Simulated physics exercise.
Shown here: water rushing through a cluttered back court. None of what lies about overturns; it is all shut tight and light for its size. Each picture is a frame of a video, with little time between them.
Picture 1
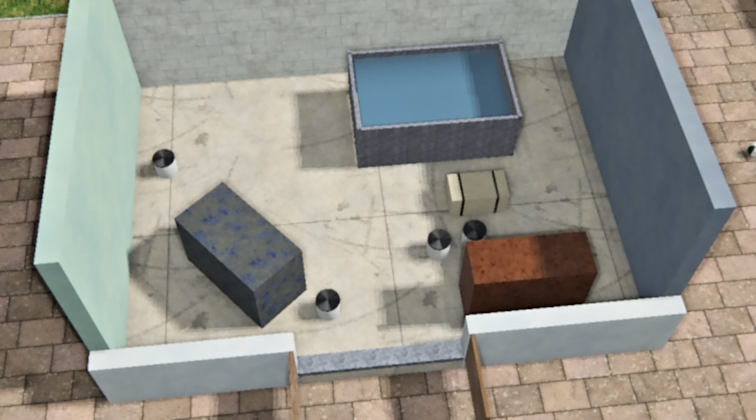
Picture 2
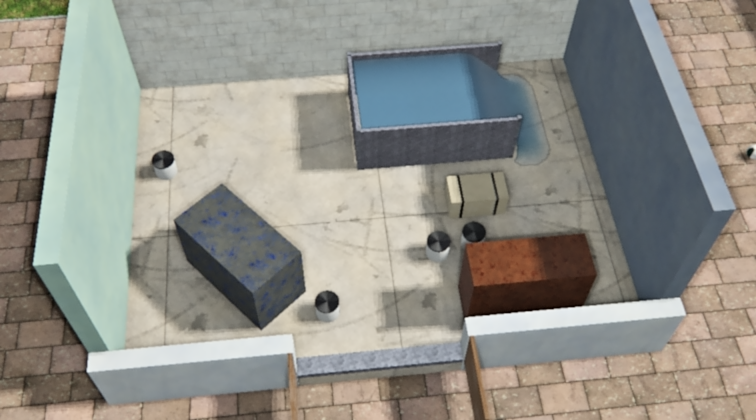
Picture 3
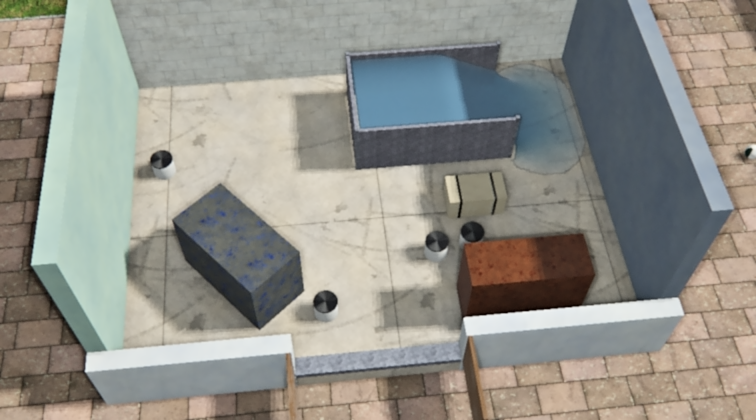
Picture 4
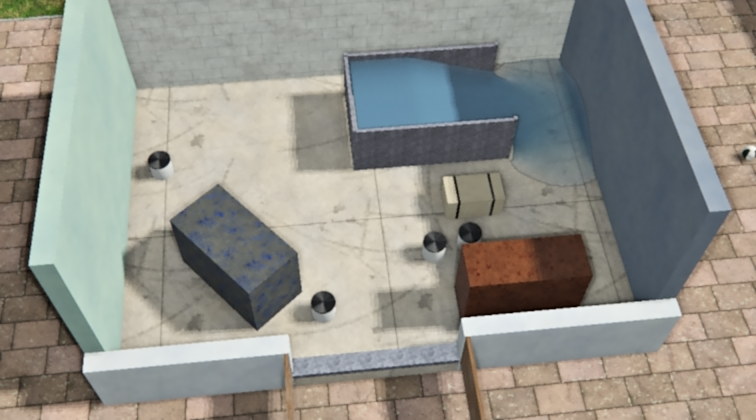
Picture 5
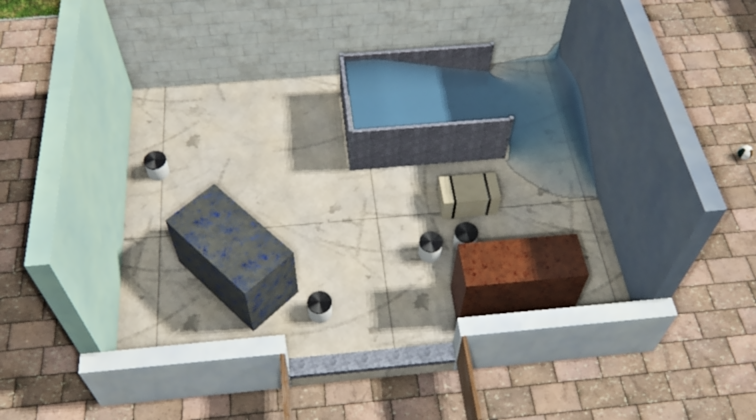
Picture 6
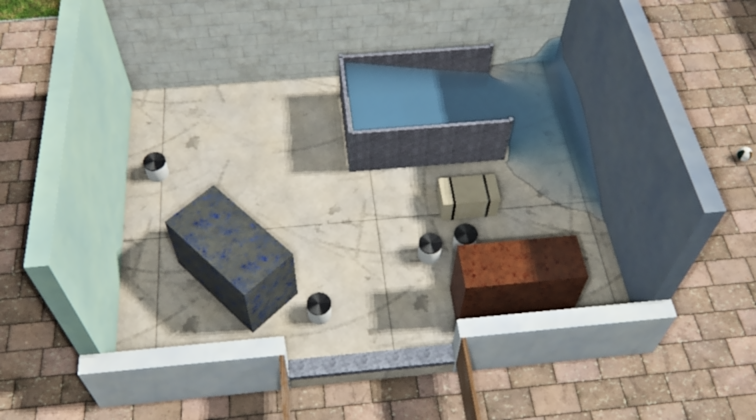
In a walled court, water pours from a tank's open right side and spreads.
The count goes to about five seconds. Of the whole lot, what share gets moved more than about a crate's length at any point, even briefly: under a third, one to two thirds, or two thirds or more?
It hits two thirds.
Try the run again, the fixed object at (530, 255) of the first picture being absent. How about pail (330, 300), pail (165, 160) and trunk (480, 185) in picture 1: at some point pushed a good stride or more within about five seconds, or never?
So, in sequence: Did travel that far, then did travel that far, then did not travel far.
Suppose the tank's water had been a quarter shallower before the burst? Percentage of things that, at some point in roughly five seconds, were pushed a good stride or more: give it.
Share moved: 40 in a hundred.
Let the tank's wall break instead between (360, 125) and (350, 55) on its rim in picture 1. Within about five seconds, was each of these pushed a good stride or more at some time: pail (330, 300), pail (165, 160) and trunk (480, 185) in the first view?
Taking them one at a time, the first gets shoved clear, the second gets shoved clear and the third not displaced that far.
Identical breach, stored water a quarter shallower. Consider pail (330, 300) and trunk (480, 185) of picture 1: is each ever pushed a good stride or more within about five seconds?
First: Travelled that far. Second: Stayed within that.
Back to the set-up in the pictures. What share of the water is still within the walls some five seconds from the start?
Estimate: About 98 %.
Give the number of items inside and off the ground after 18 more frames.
The tally stands at 0.
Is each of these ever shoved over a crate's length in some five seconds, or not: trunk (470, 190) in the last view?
I'd say it falls short.
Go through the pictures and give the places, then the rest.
The first picture shows a trunk at (478, 185), on the bottom; a pail at (163, 158), on the bottom; 0 of 5 have shifted.
The second picture shows a trunk at (478, 187) rests on the ground; a pail at (163, 159) rests on the ground; 0 of 5 have shifted.
The third picture shows a trunk at (476, 187) rests on the ground; a pail at (161, 159), on the bottom; 0 of 5 have shifted.
The fourth picture shows a trunk at (474, 188), on the bottom; a pail at (159, 159), on the bottom; 0 of 5 have shifted.
The fifth picture shows a trunk at (470, 187), on the bottom; a pail at (155, 159) rests on the ground; 0 of 5 have shifted.
The sixth picture shows a trunk at (469, 189), on the bottom; a pail at (154, 161), on the bottom; 0 of 5 have shifted.
A moment on, 0 of 5 are well off their spots; 0 afloat.
Next, 0 of 5 are well off their spots; 0 afloat.
Later, 1 of 5 are well off their spots; 0 afloat.
In the end, 4 of 5 are well off their spots, and 4 have been at some point; 1 afloat.
